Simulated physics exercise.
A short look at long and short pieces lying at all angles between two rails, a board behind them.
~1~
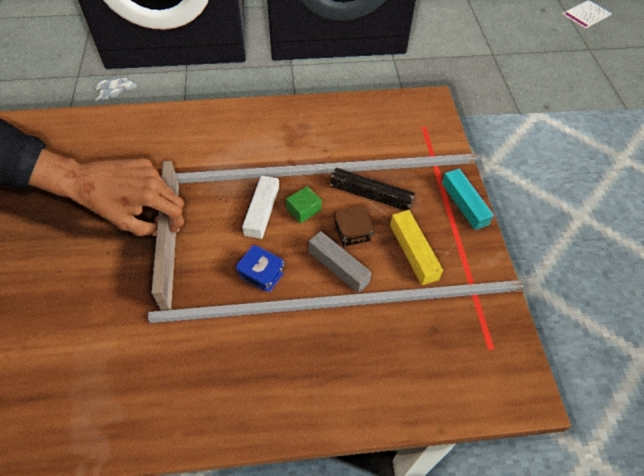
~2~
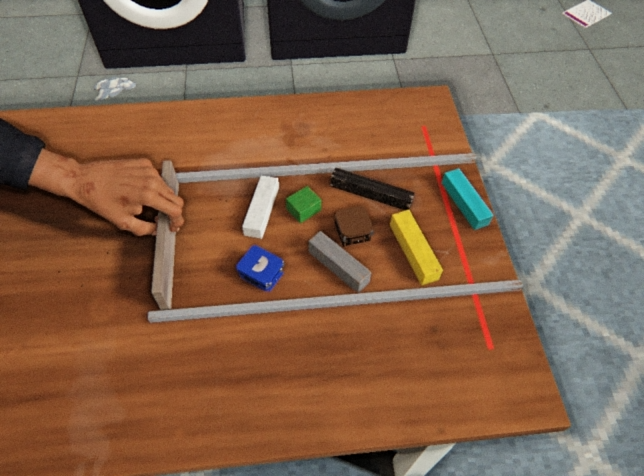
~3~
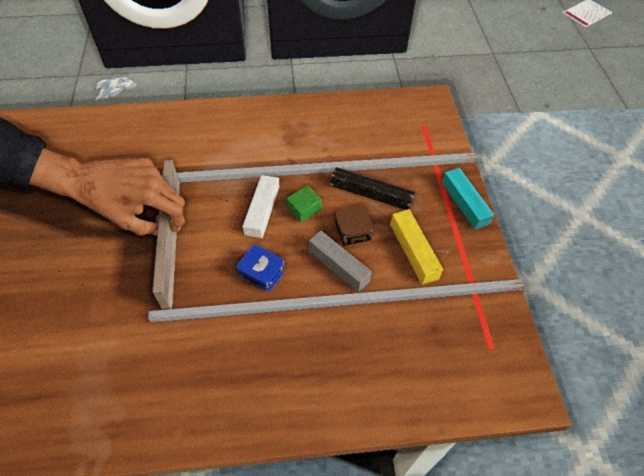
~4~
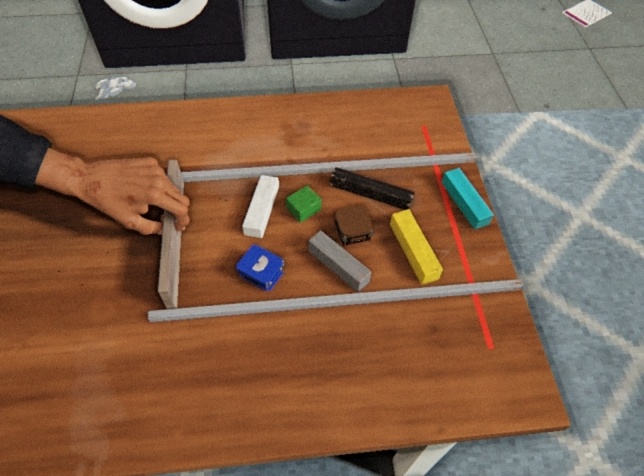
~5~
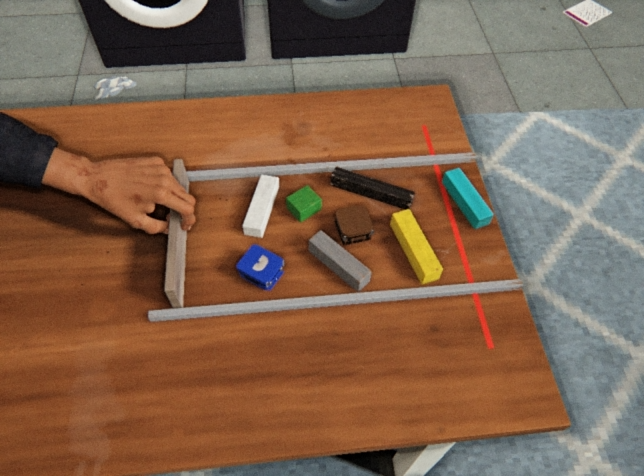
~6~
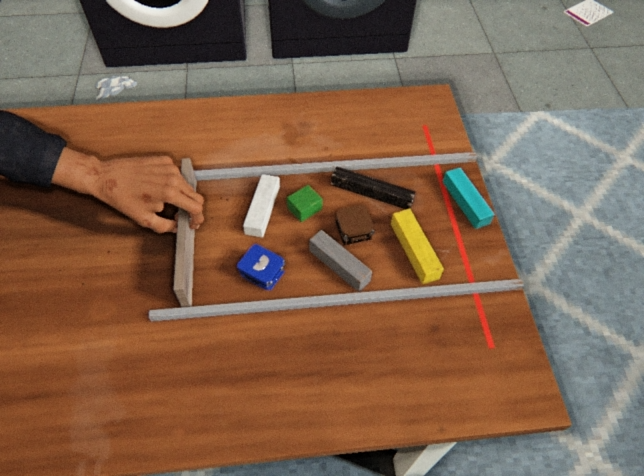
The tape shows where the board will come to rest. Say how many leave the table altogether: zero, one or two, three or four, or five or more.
As it turns out, the number that fall off is three or four.
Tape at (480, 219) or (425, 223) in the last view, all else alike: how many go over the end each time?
The counts: 7 and 1.
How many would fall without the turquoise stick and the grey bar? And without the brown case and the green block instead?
It would be 2 and 1.
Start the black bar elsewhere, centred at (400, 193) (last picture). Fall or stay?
It goes over.
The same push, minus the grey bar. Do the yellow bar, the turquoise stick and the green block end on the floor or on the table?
The yellow bar comes down; the turquoise stick falls; the green block is kept.
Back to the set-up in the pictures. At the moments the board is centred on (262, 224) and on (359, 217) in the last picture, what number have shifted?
2 and 7.
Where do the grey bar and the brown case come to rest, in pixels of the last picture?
About (492, 237), and the other about (491, 210).
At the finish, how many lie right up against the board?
That makes 3.
Early on, none off yet; turquoise stick at rest near (467, 197); yellow bar at rest near (416, 246); black bar at rest near (373, 188).
A while later, none off yet; turquoise stick at rest near (467, 197); yellow bar at rest near (423, 244); black bar travelled a little near (396, 186).
Further along, one off so far; turquoise stick on its side near (502, 233); yellow bar travelled about its own width near (489, 238); black bar travelled about its own width near (461, 182).
Finally, the number that fall off is three or four; lost, black bar, yellow bar and turquoise stick.
